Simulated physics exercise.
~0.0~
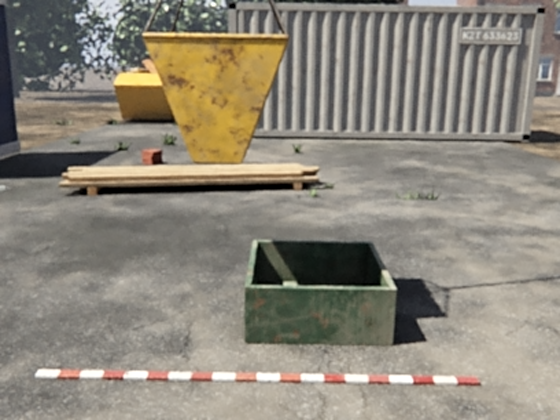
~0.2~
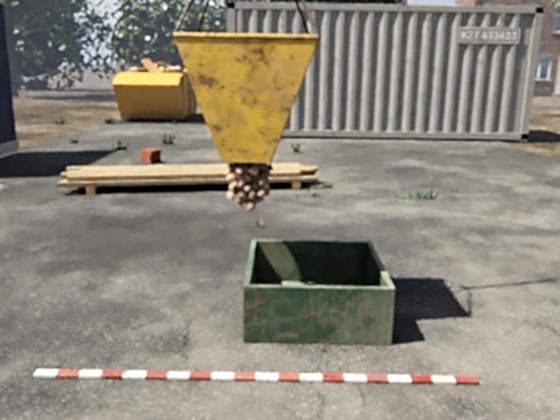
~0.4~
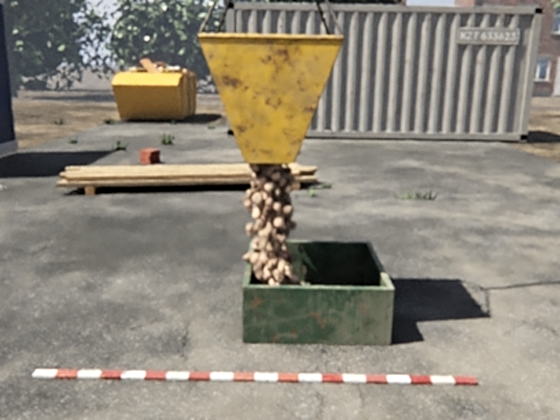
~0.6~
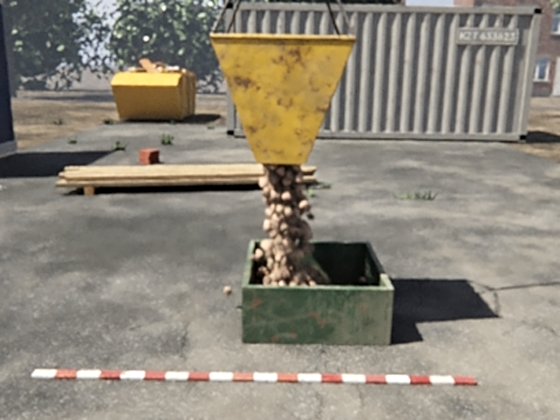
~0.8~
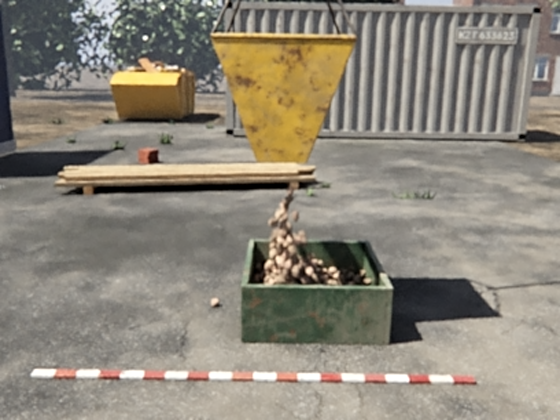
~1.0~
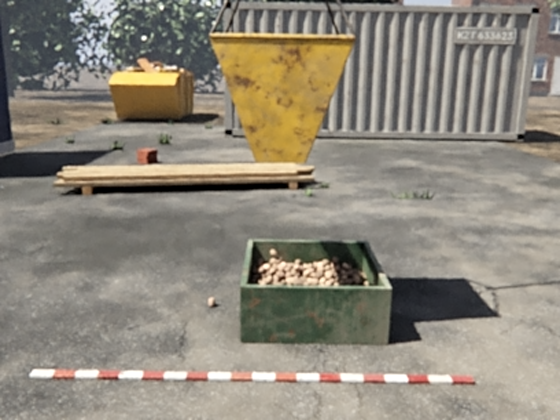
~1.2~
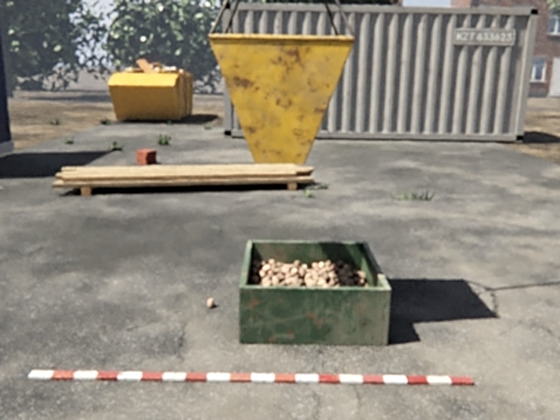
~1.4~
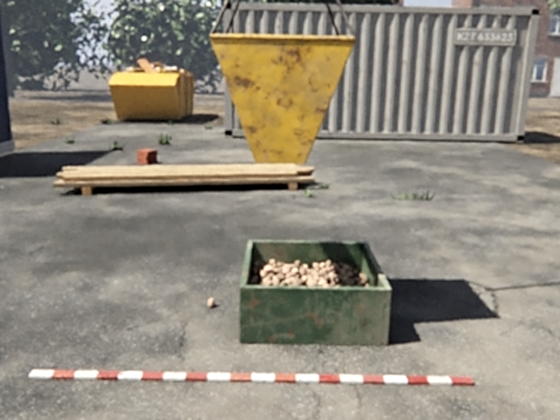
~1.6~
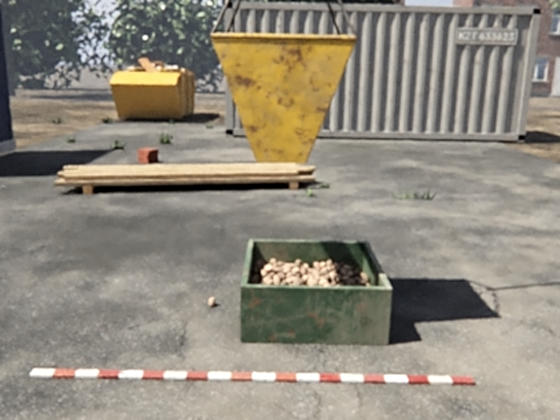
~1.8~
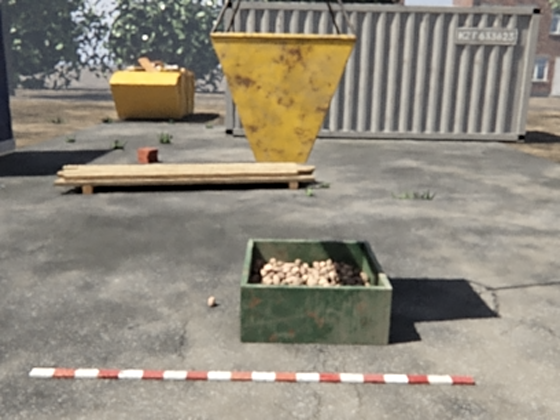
On a cracked asphalt yard in front of a grey shipping container, a rusty yellow hopper hangs above and behind an open green bin, with a red-and-white striped staff lying in the foreground. The hopper glides to the right as rounded, pinkish-brown stones begin to drop from its bottom. They pour down in a thick column, landing in the bin while the hopper slows to a stop. One stone escapes to the left and lands on the ground. The stream thins and ends, leaving the rest heaped inside the bin beneath the still hopper.
